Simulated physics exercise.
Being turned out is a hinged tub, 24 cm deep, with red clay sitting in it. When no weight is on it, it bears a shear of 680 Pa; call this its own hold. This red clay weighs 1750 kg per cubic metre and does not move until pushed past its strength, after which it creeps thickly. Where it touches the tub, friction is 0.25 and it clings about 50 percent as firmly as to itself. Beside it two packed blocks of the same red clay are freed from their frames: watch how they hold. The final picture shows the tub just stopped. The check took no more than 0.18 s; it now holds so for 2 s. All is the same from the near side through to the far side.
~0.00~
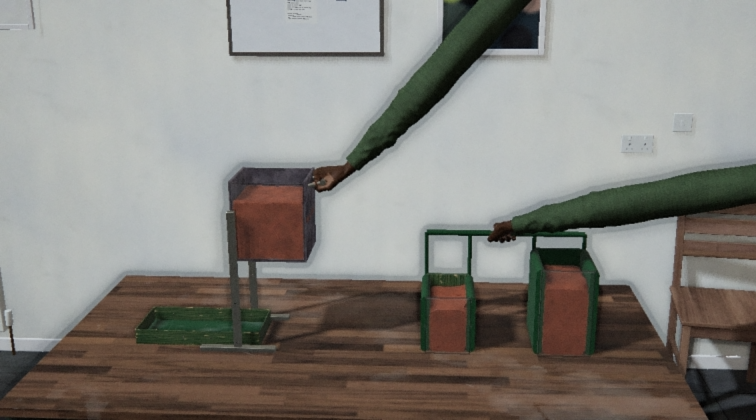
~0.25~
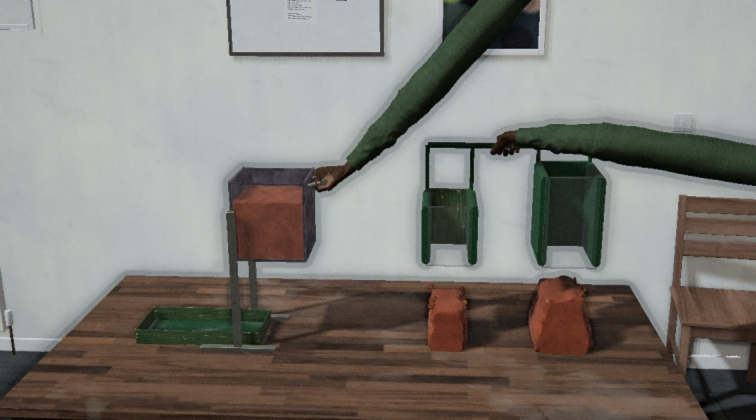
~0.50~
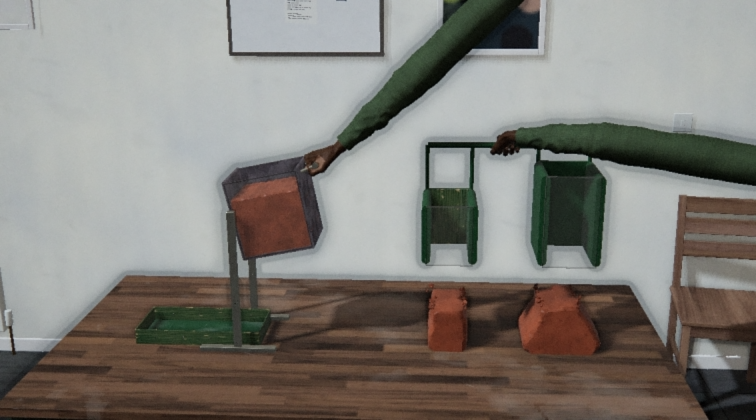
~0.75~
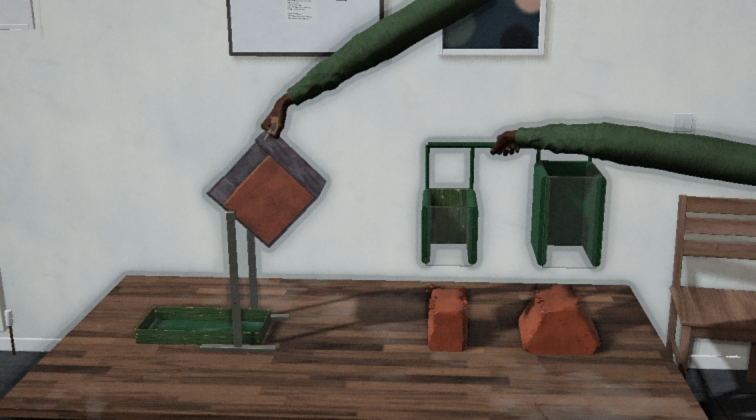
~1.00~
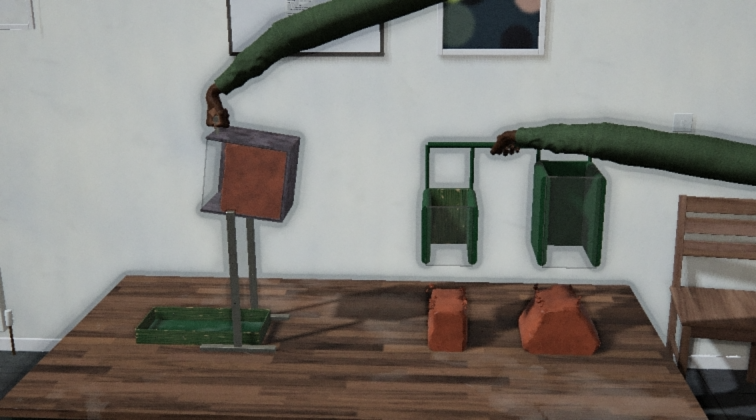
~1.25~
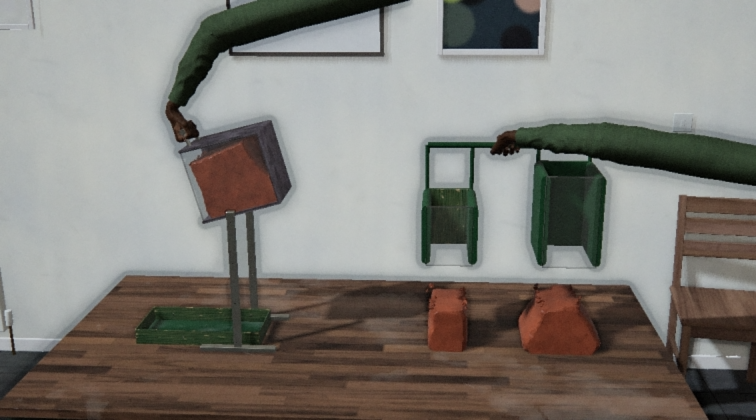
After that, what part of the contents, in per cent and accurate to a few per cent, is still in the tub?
The part still in the tub is near 41 out of 100.
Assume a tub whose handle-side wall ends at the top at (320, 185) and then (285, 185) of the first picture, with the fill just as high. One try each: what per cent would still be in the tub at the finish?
I'd say near 35 percent the first time and near 65 percent the second.
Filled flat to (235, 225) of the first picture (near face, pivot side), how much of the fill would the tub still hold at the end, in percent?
I'd say close to 45 % stays in the tub.
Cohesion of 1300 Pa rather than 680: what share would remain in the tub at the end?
It would come to about 45 %.
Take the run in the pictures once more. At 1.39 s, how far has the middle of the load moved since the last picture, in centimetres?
Something like 6 cm, give or take.
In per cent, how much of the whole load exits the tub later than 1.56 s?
Roughly 4 per cent of the load.
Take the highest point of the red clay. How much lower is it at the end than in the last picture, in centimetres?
Roughly 11 cm.
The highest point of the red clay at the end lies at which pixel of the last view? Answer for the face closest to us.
Roughly at pixel (268, 180).
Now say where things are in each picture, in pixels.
Handle-side rim at (302, 184), tilt 0 degrees; crest of the red clay at (299, 202); block heights 15 cm, 23 cm (left to right), in the first picture.
Handle-side rim at (302, 184), tilt 0 degrees; crest of the red clay at (299, 202); block heights 15 cm, 20 cm (left to right), in the second picture.
Handle-side rim at (294, 170), tilt 11 degrees; crest of the red clay at (292, 190); block heights 15 cm, 16 cm (left to right), in the third picture.
Handle-side rim at (255, 142), tilt 46 degrees; crest of the red clay at (271, 159); block heights 15 cm, 16 cm (left to right), in the fourth picture.
Handle-side rim at (207, 140), tilt 82 degrees; crest of the red clay at (230, 146); block heights 15 cm, 16 cm (left to right), in the fifth picture.
Handle-side rim at (180, 154), tilt 105 degrees; crest of the red clay at (242, 144); block heights 15 cm, 16 cm (left to right), in the sixth picture.
After 1.39 s, the tub is at 105 degrees and holds 79 %.
After 1.56 s, the tub is at 105 degrees and holds 45 %.
After 1.73 s, the tub is at 105 degrees and holds 41 %.
After 1.90 s, the tub is at 105 degrees and holds 41 %.
After 3.25 s, the tub is at 105 degrees and holds 41 %.
